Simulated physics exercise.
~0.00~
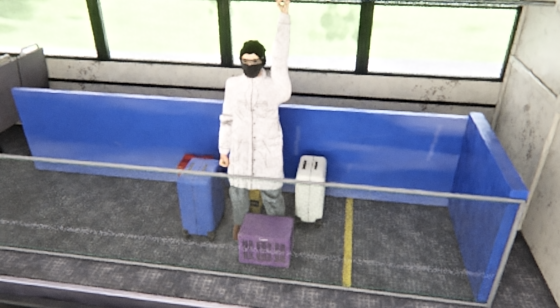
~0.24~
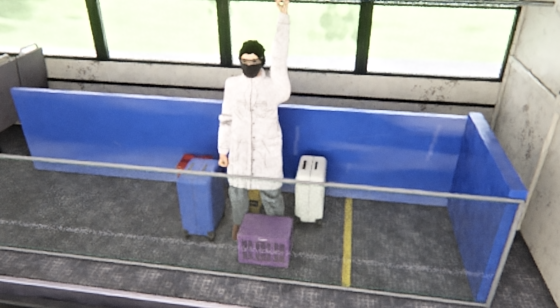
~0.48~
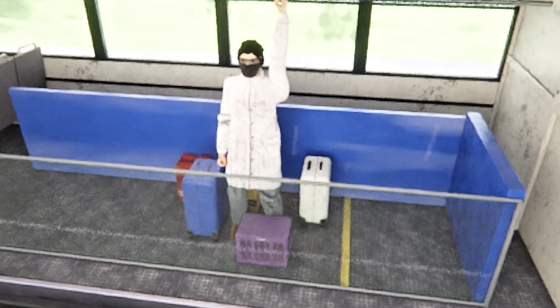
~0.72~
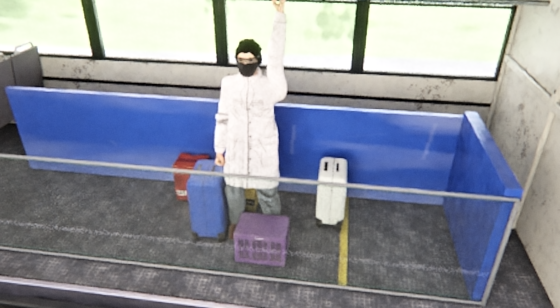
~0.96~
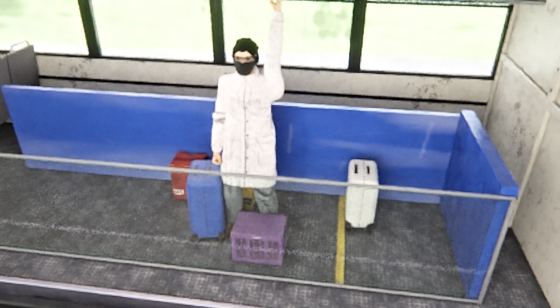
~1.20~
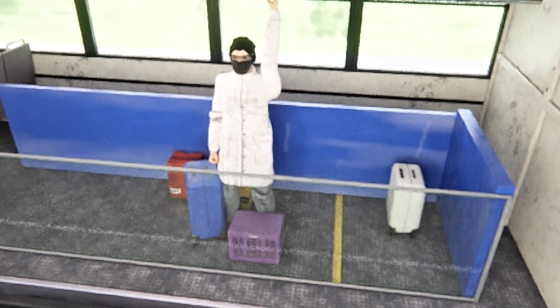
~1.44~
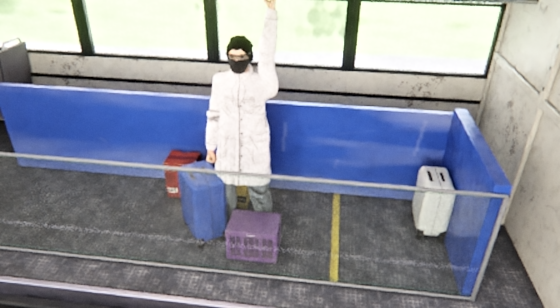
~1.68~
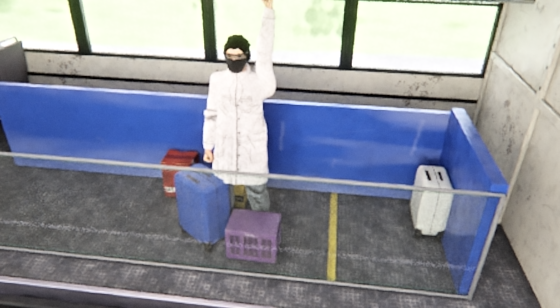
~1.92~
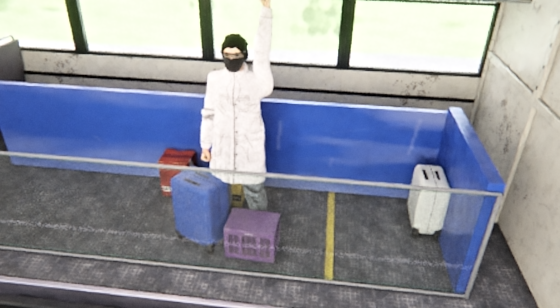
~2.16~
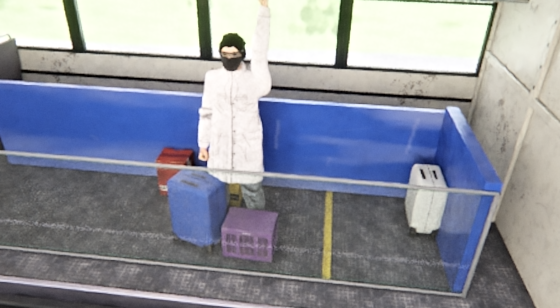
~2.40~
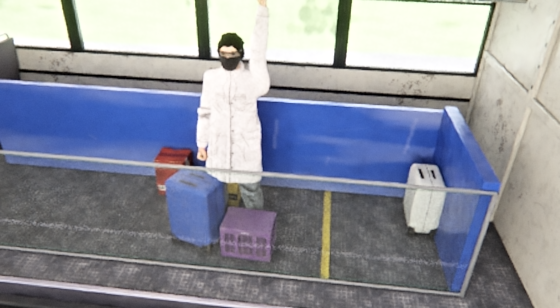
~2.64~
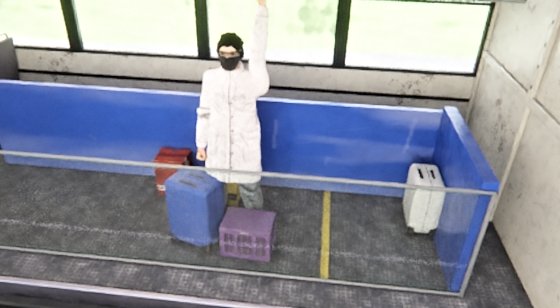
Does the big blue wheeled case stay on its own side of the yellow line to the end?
Yes, the big blue case shifts only a little and ends upright to the left of the yellow line, beside the purple crate.
White wheeled case rolling right across a yellow line to the bay's end, blue case shifting slightly beside a masked standing passenger.
